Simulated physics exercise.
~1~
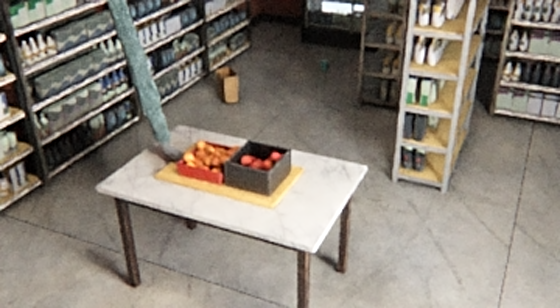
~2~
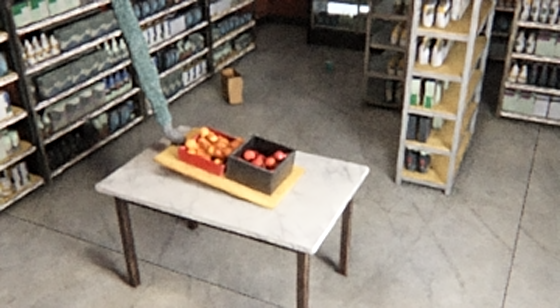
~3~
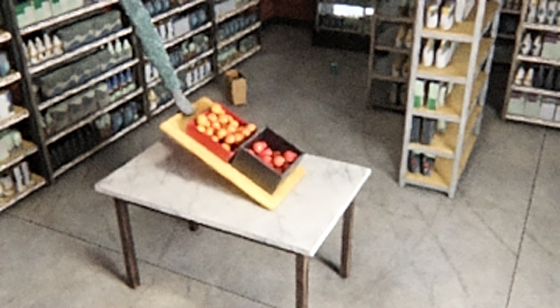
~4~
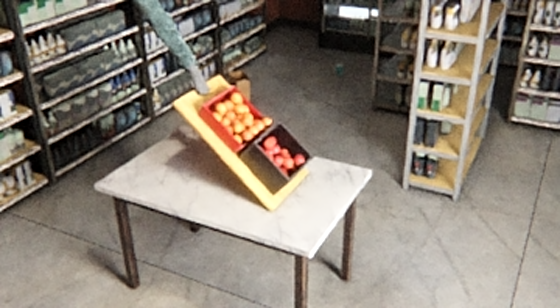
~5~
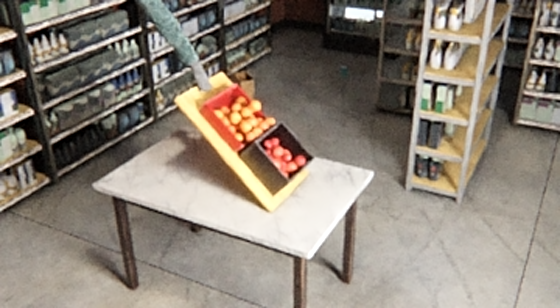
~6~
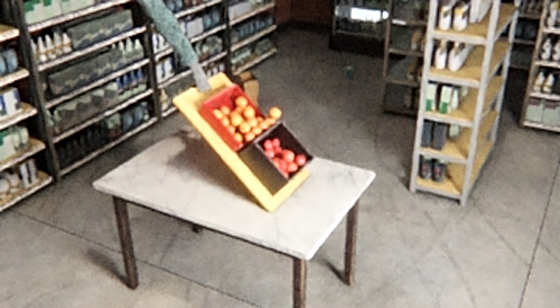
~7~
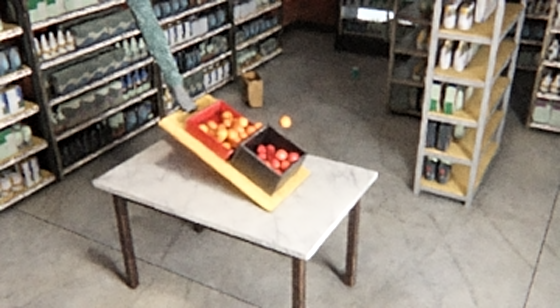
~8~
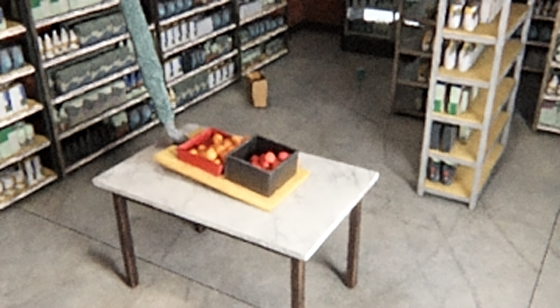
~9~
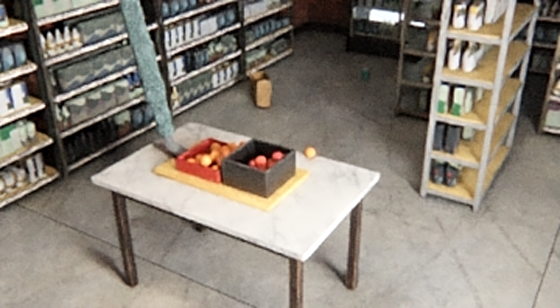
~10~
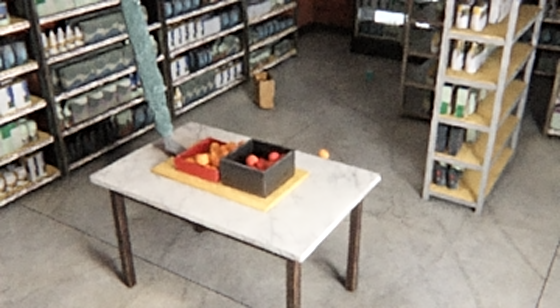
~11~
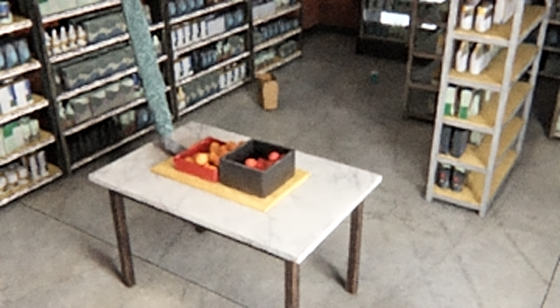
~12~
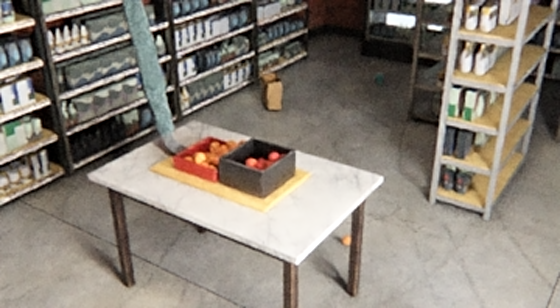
Two fruit crates on a board tilting up on a table and lowering flat, one orange rolling out and dropping to the floor.
